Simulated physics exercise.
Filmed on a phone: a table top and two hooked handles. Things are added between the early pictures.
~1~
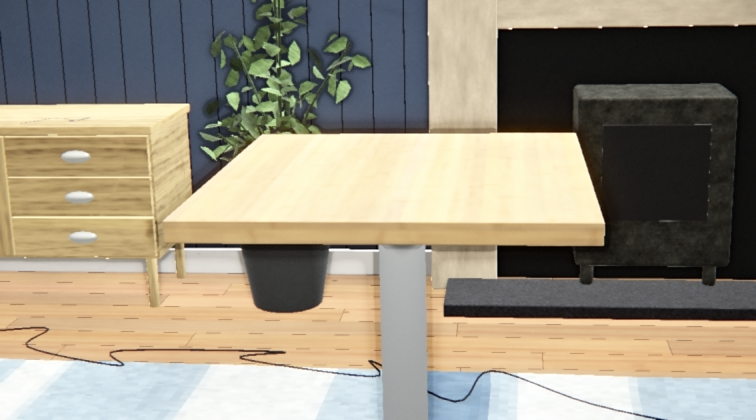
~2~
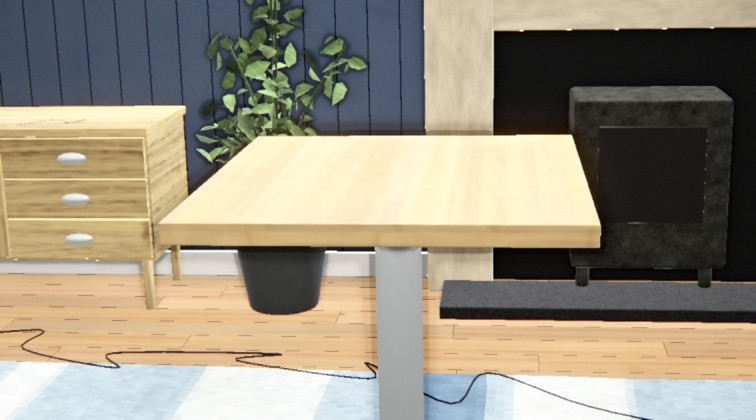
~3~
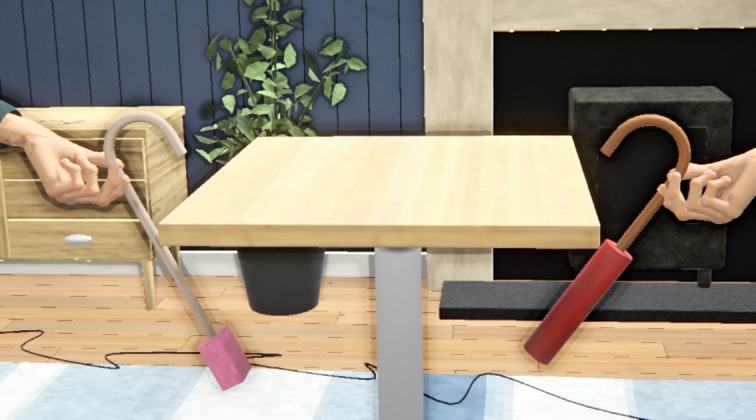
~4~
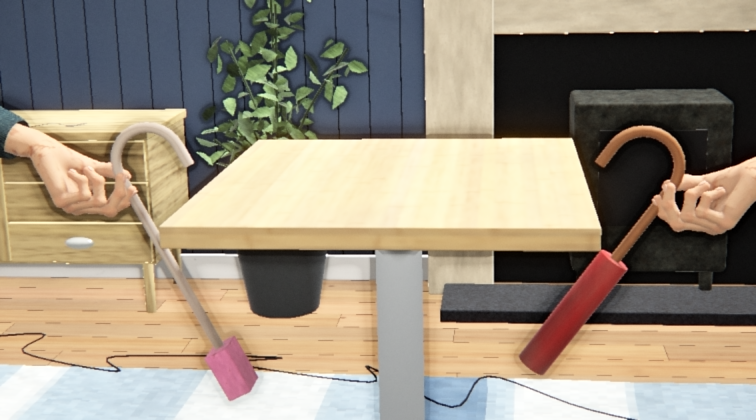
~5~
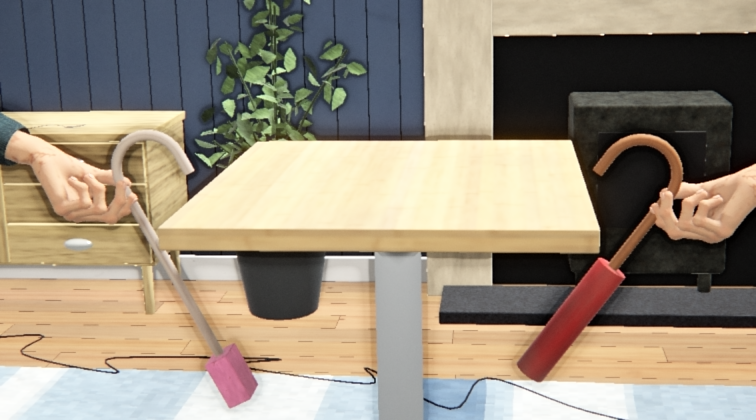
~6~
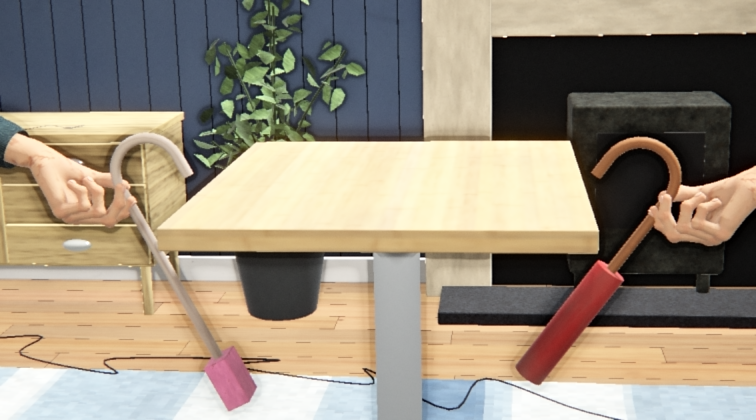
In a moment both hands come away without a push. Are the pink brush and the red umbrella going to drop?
Outcome: The pink brush slips off; the red umbrella slips off.
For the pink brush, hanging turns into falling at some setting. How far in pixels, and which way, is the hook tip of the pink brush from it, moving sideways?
A shift of 24 pixels, going right.
Then, 0.34 s past the last view, pink brush come down; red umbrella come down.
Then, 0.56 s past the last view, pink brush in the air; red umbrella come down.
Then, 1.82 s past the last view, pink brush come down; red umbrella come down.
Finally, the pink brush drops past the edge; the red umbrella drops past the edge.
